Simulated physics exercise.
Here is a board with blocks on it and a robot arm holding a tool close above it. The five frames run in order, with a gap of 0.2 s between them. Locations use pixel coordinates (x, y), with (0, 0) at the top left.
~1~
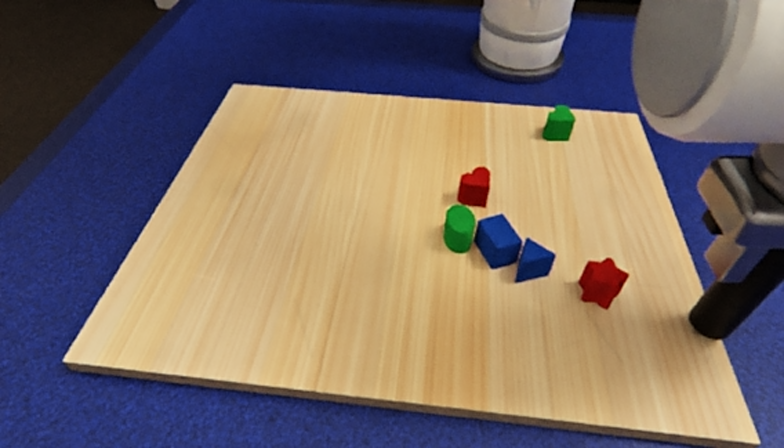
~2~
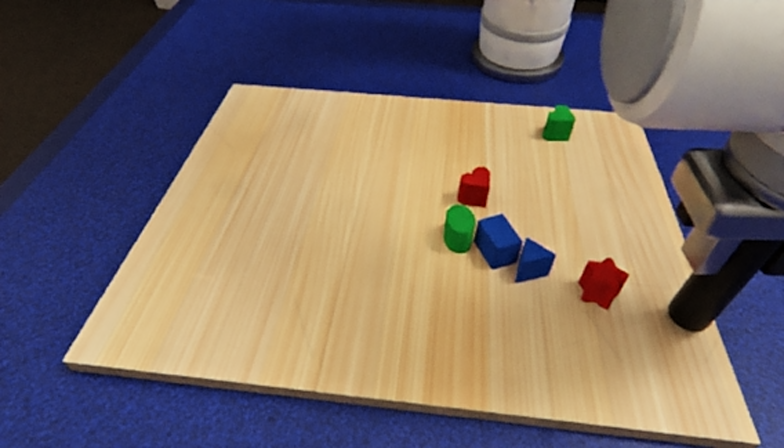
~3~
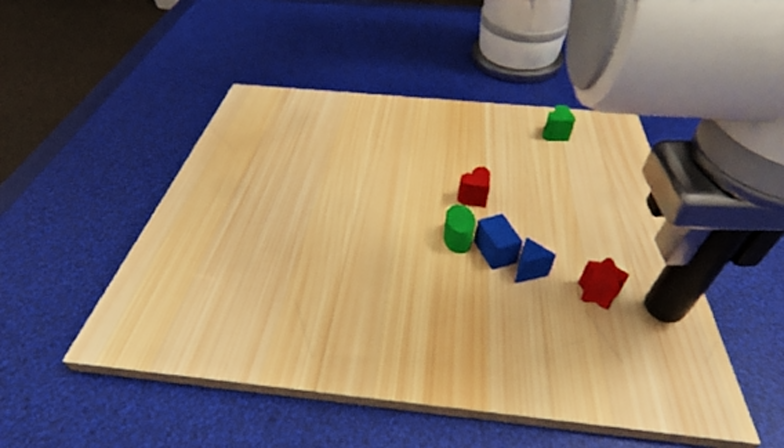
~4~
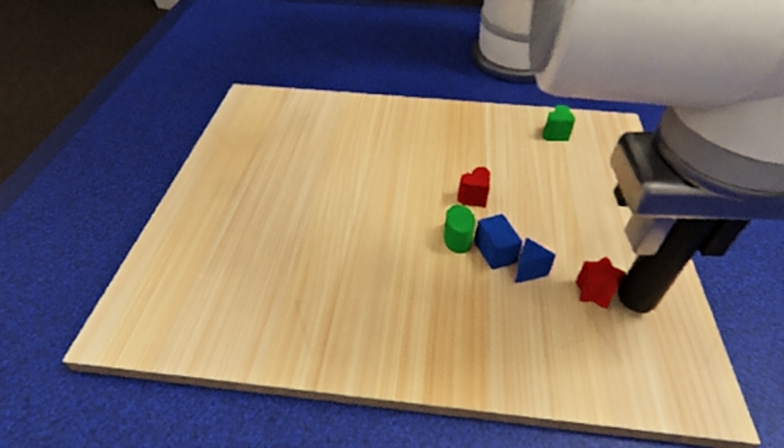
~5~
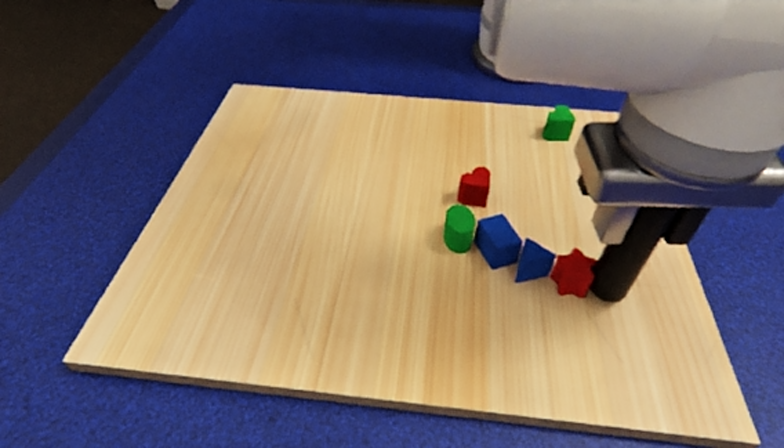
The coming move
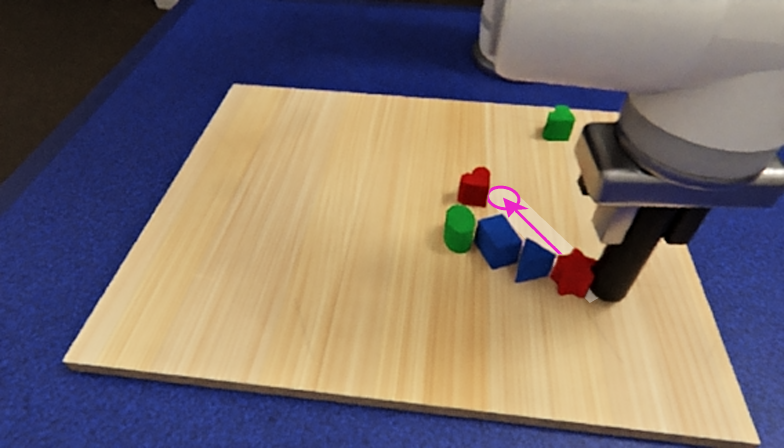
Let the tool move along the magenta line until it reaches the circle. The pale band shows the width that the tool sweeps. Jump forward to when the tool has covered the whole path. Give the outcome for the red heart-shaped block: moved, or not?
When the path is over, the red heart-shaped block is still on its spot.
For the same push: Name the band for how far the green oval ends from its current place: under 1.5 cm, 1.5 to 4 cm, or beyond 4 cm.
Overall it shifts less than 1.5 cm.
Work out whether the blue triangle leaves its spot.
The blue triangle will not stay where it is.
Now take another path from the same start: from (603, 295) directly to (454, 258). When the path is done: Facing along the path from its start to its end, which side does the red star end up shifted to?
Answer: Rightward.
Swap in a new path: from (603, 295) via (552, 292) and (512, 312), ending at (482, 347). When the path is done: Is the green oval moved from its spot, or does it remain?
It's moved.
Path on the board, straight from (603, 295) to (503, 198).
What follows on the original path. One third of the way, tool at (568, 252); blue rectangular block at (488, 230), turned 40° clockwise; blue triangle at (517, 245), turned 85° anticlockwise; red star at (540, 232), turned 15° anticlockwise.
Two thirds of the way, tool at (533, 219); green oval at (458, 217); blue rectangular block at (486, 230), turned 35° clockwise; blue triangle at (516, 244), turned 95° anticlockwise; red star at (517, 220), turned 60° anticlockwise.
At the end, tool at (505, 191); green oval at (458, 217); red heart-shaped block in place; blue rectangular block at (486, 230), turned 35° clockwise; blue triangle at (516, 244), turned 95° anticlockwise; red star at (517, 219), turned 65° anticlockwise.
